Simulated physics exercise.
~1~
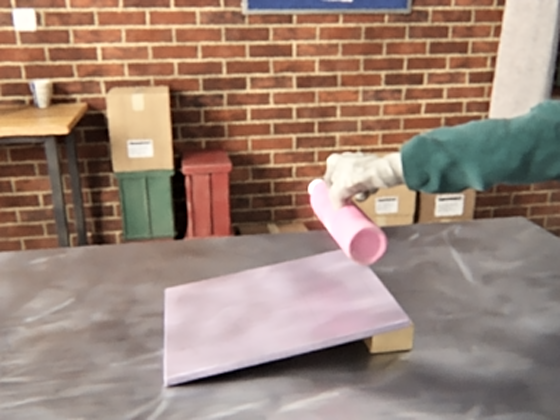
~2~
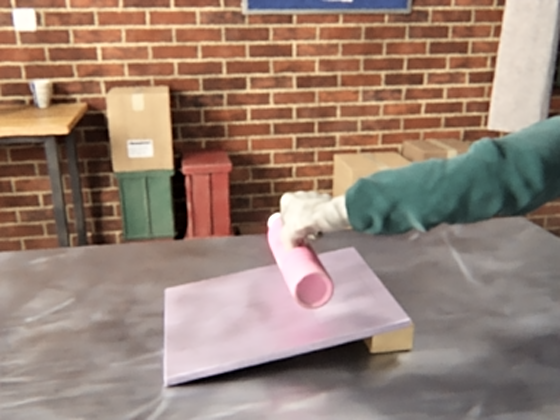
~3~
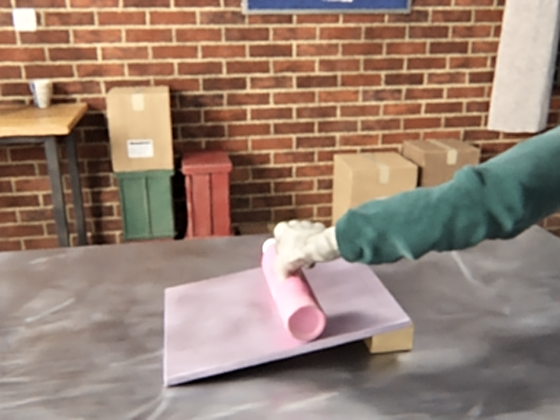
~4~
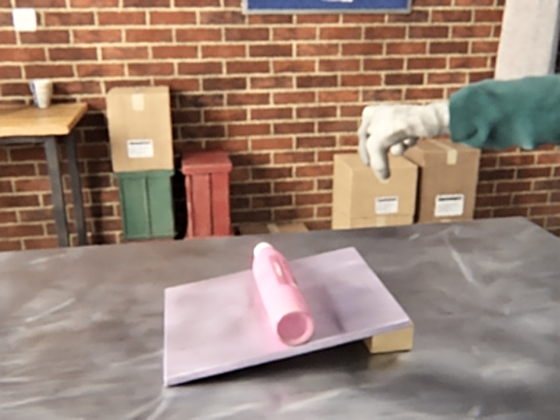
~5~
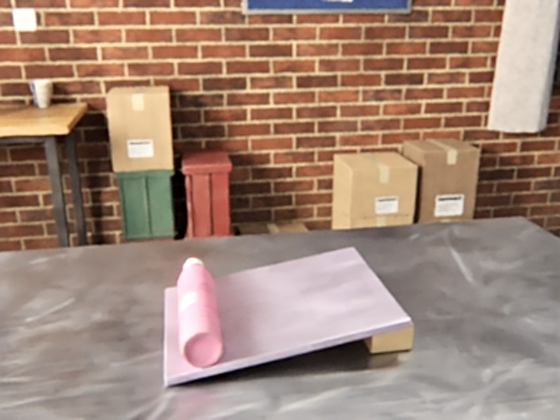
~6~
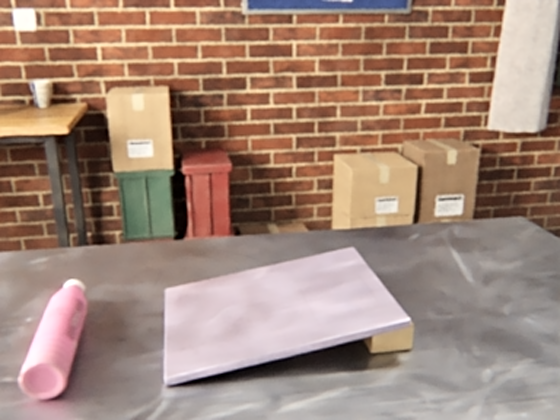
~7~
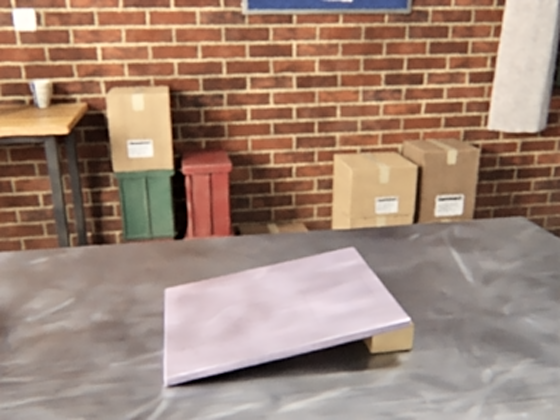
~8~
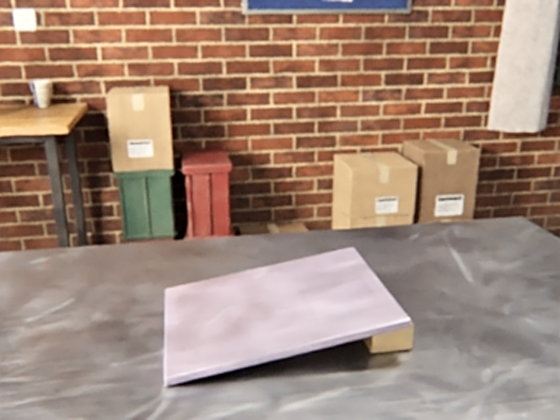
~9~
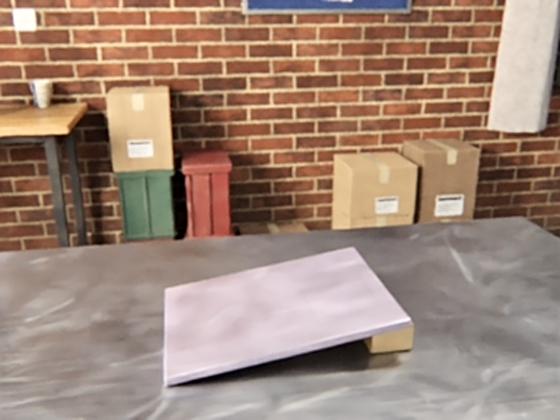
A pink bottle, released by a gloved hand, rolls left down the board and out of view.
